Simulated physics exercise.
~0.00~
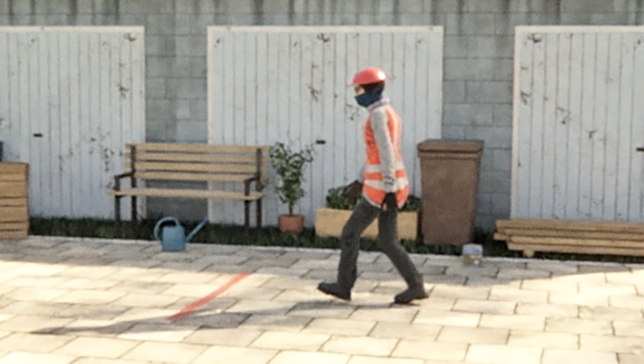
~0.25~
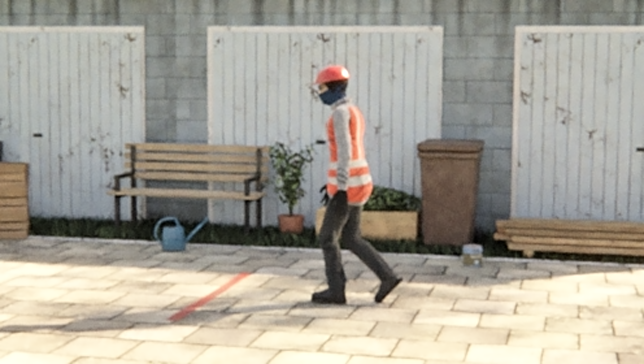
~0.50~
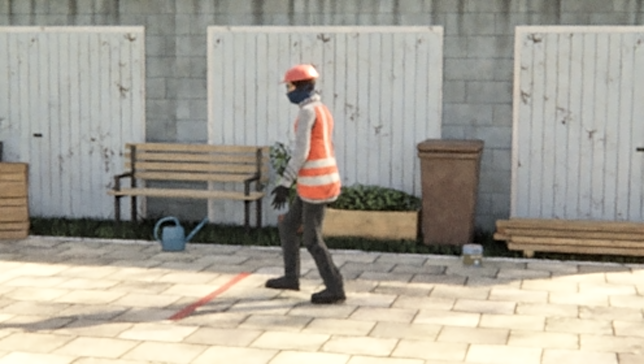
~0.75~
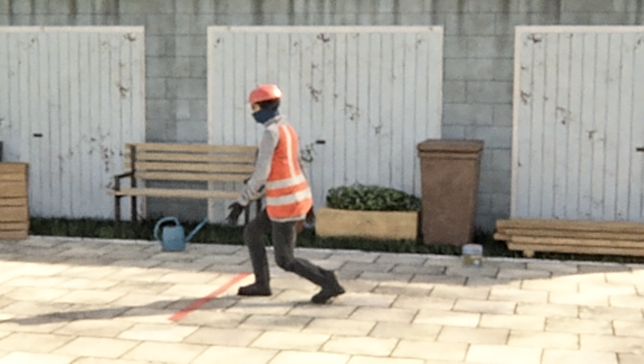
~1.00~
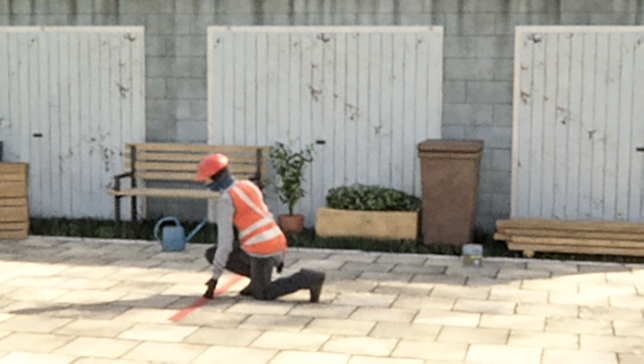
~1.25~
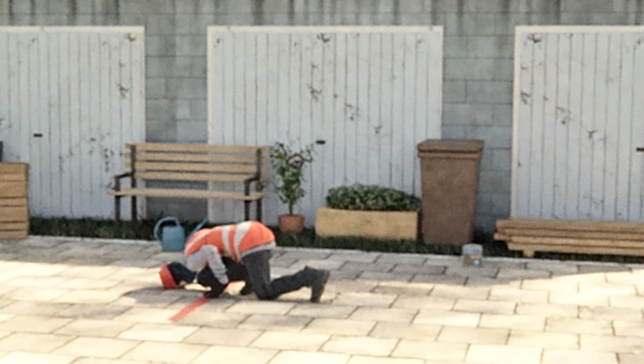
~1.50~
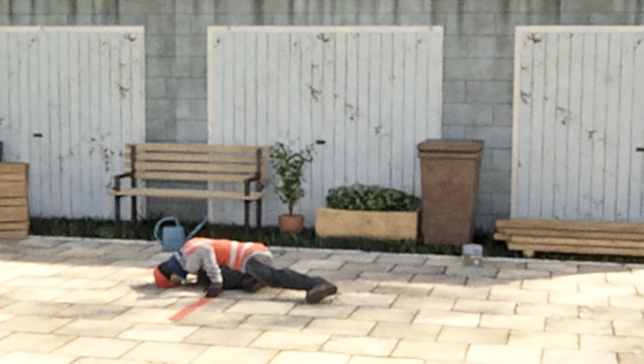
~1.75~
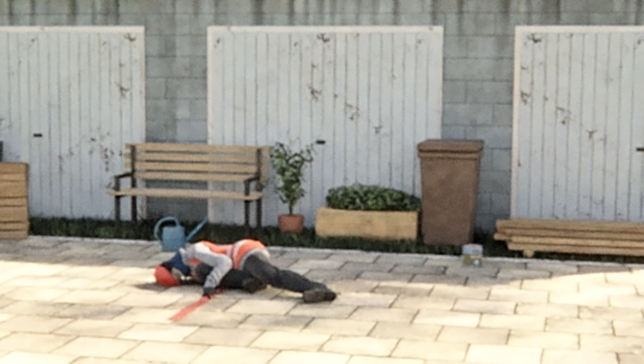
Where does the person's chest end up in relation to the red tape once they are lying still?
The person's chest ends up beyond the red tape, on its left side, while their hips stay short of it.
A person in a red hard hat and orange safety vest walked left across the sunny paving towards a strip of red tape, then sank to their knees, folded forward and ended up lying still, head and chest past the tape, hips short of it.
